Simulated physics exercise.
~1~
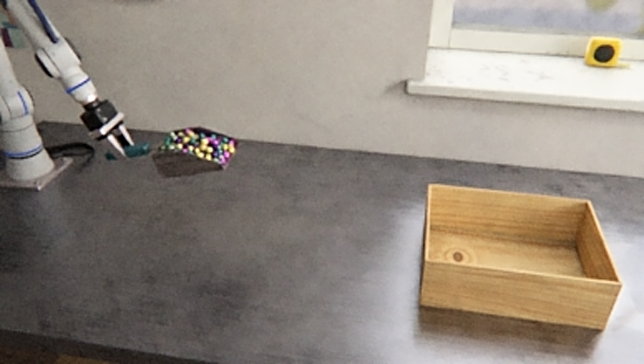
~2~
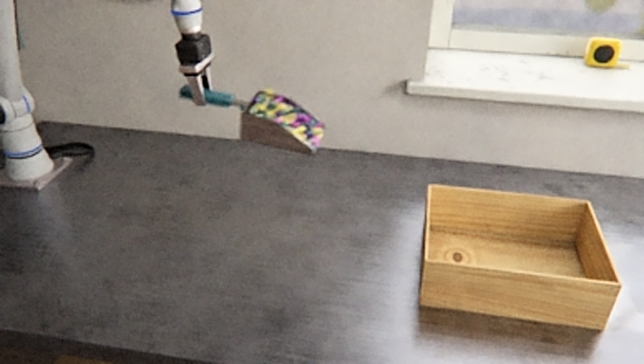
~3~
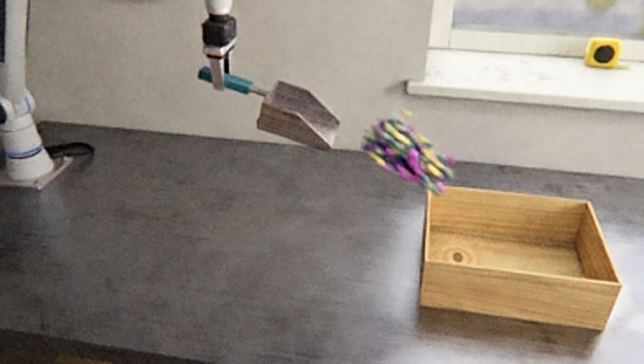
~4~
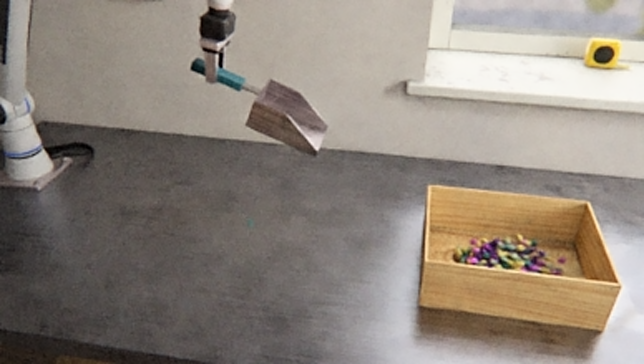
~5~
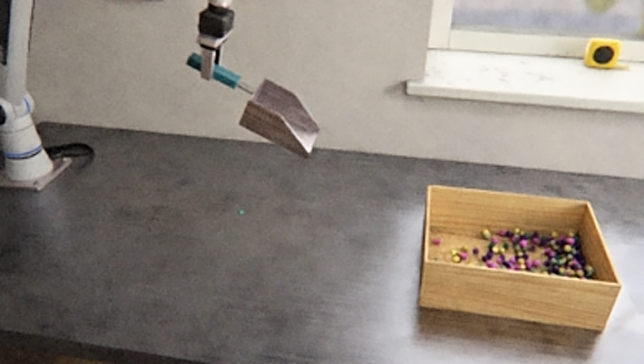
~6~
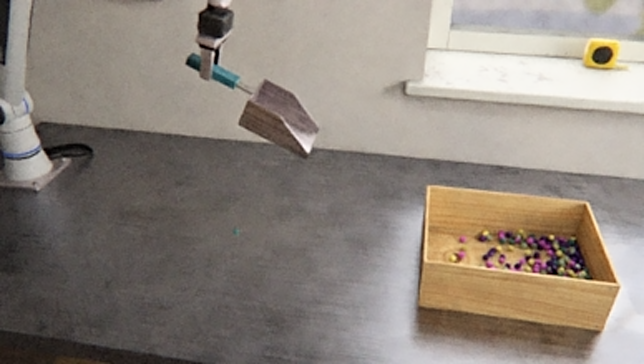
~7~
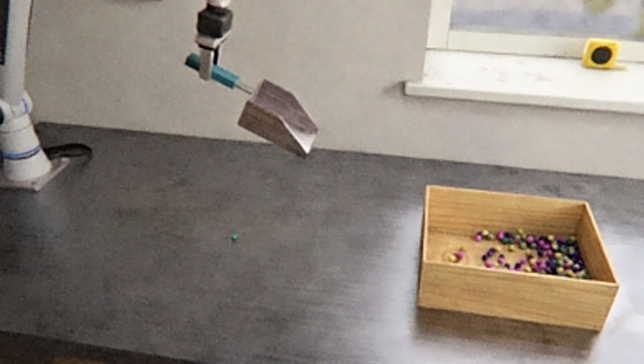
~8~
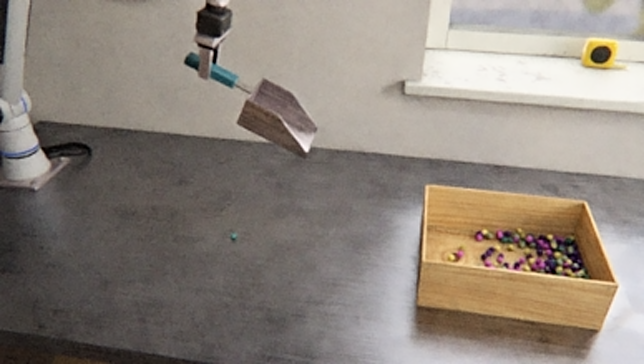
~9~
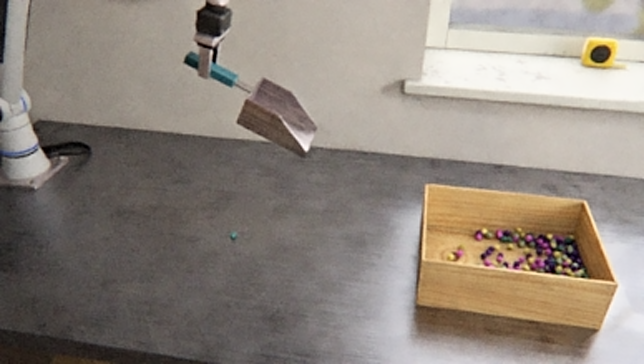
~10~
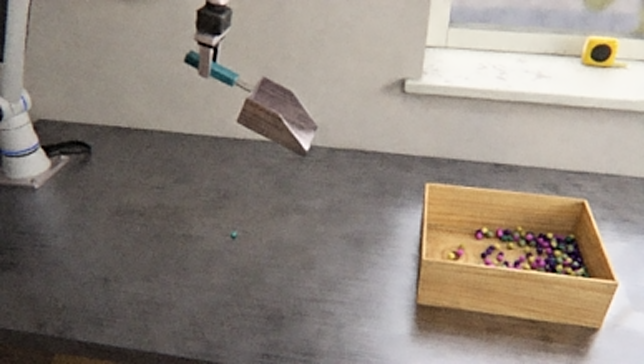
A robot arm swung a scoop of colourful little balls up and to the right, flinging them through the air into a wooden box, where they scattered and settled, while one stray green ball ended up on the dark table beneath the tilted, empty scoop.
